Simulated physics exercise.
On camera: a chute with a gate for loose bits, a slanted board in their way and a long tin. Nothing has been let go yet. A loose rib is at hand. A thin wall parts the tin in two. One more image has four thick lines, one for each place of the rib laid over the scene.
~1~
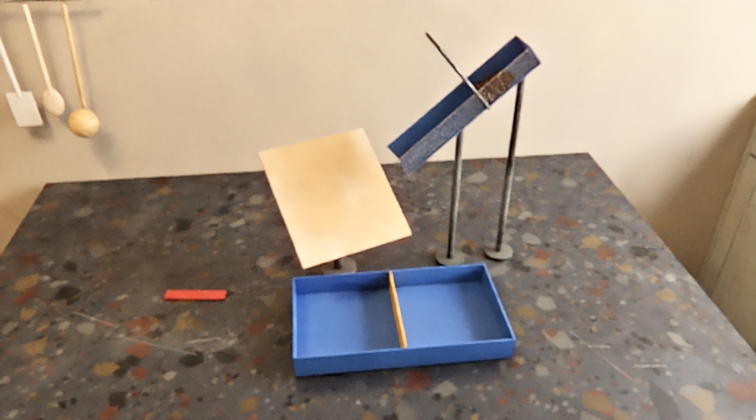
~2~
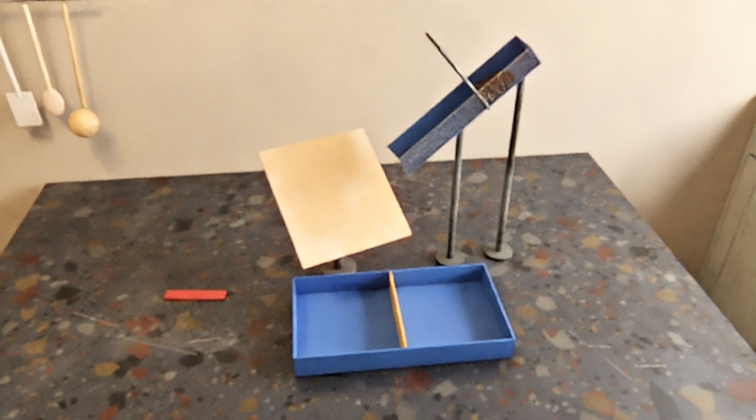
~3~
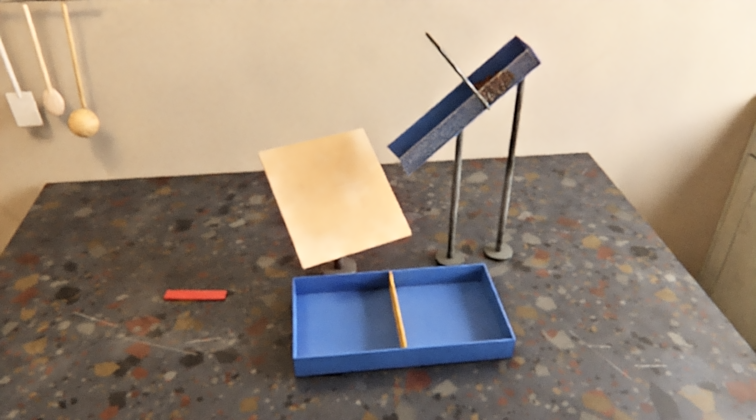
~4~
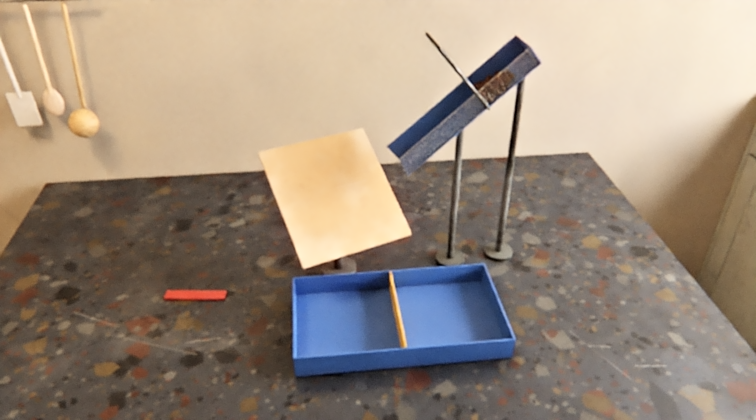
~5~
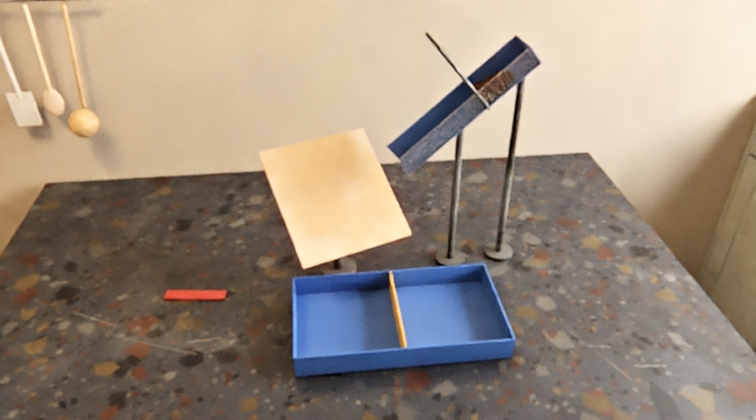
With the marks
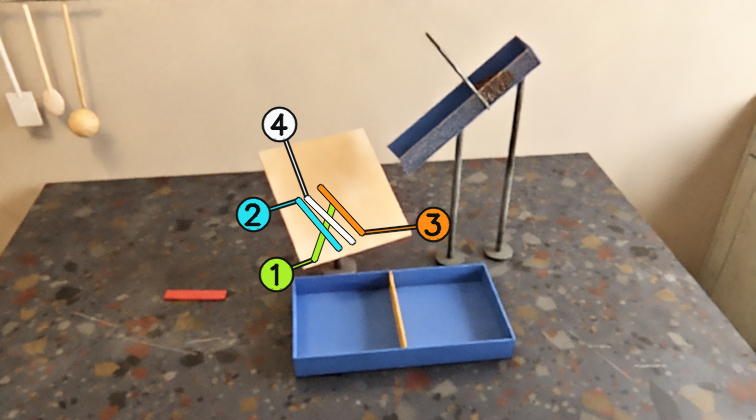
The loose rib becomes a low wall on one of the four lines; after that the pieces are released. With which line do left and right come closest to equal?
I would pick line 3.
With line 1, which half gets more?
More lands on the left.
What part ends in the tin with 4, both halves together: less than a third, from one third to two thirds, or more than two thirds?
It is more than two thirds.
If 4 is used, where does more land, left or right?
Left.
On the marked copy, line 1 from (333, 204) to (314, 259); line 2 from (298, 200) to (338, 248); line 3 from (320, 187) to (362, 232); line 4 from (307, 198) to (352, 241).
With 1, of what is caught, most in the left half, a small part in the right.
With 2, of what is caught, most in the left half, a small part in the right.
With 3, of what is caught, about a third in the left half, about two thirds in the right.
With 4, of what is caught, most in the left half, about a quarter in the right.
